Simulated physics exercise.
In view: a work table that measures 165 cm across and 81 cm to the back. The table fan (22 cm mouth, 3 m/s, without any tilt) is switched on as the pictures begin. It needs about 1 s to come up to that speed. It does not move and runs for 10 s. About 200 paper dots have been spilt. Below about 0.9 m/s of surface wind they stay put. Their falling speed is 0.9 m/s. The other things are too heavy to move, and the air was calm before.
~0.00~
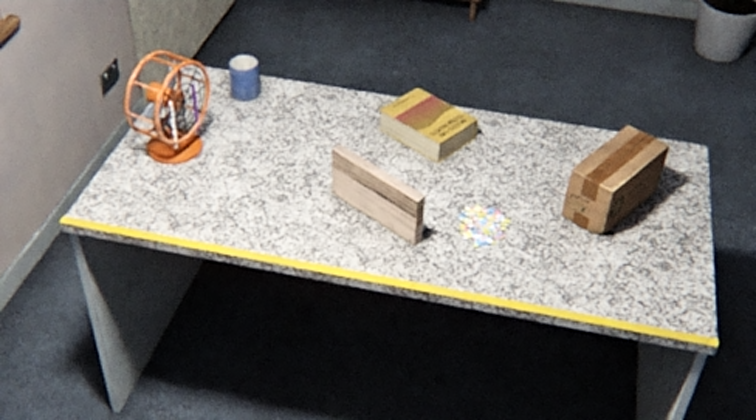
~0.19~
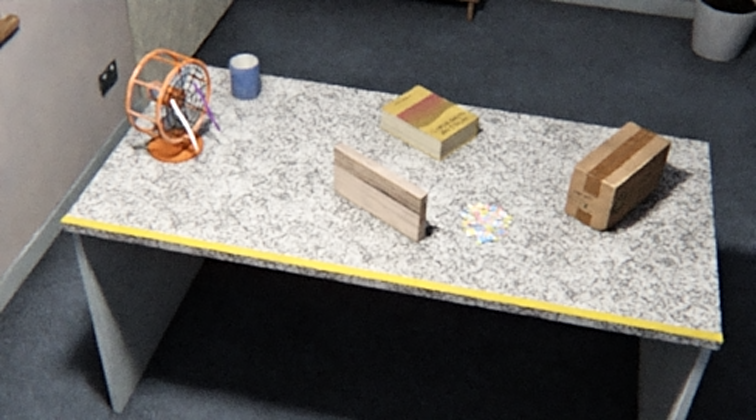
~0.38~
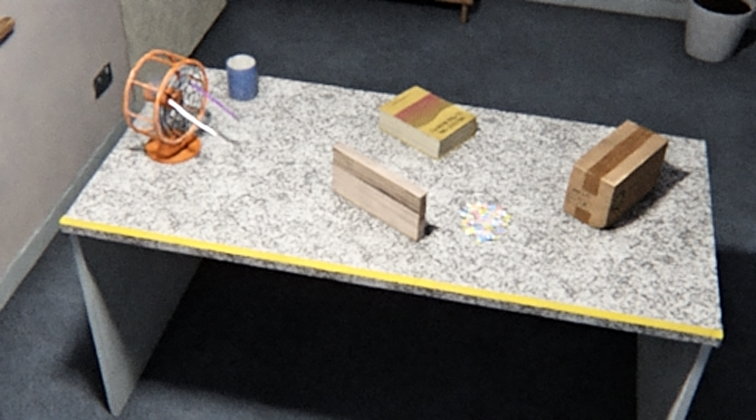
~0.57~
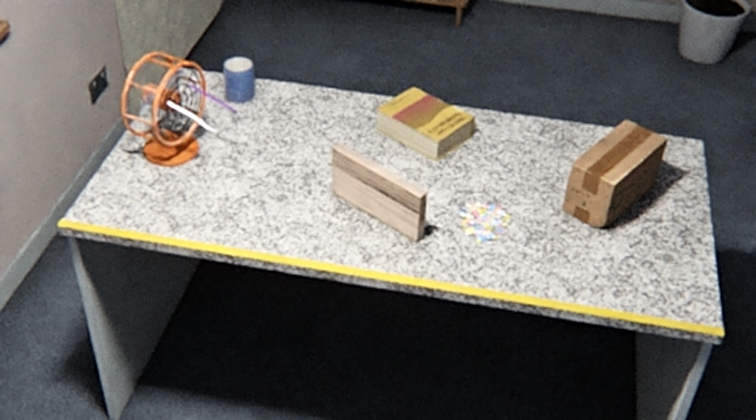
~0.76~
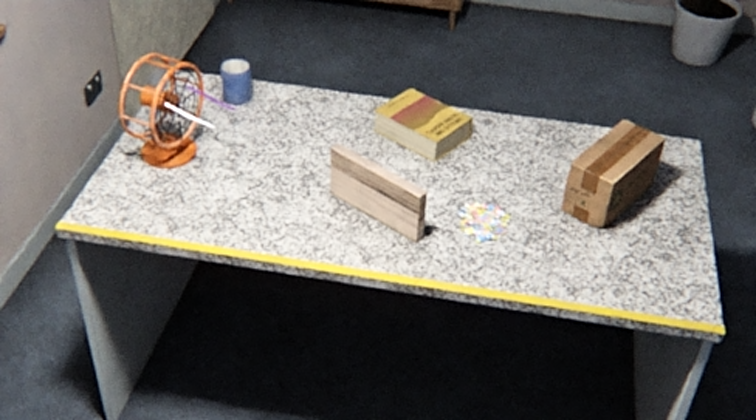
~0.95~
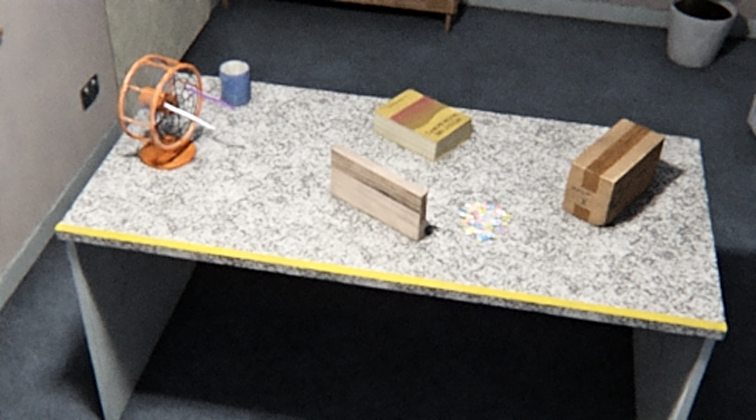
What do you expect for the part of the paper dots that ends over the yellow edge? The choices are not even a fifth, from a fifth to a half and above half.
By then over half are over the yellow edge.
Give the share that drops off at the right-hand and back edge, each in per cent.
Roughly 30 % right-hand, 0 % back.
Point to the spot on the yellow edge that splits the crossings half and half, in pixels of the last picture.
Around (602, 313).
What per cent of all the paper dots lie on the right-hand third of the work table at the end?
About 2 %.
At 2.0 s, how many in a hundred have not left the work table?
Near 100 %.
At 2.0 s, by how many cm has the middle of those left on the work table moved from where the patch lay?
Roughly 0 cm.
After 2.0 s, 0 % are over the yellow edge; the middle of those still in play is near (486, 225); 0 % have settled or left.
After 3.2 s, 44 % are over the yellow edge; the middle of those still in play is near (628, 297); 4 % have settled or left.
After 5.5 s, 69 % are over the yellow edge; 97 % have settled or left.
After 10.0 s, at the end, 69 % are over the yellow edge.
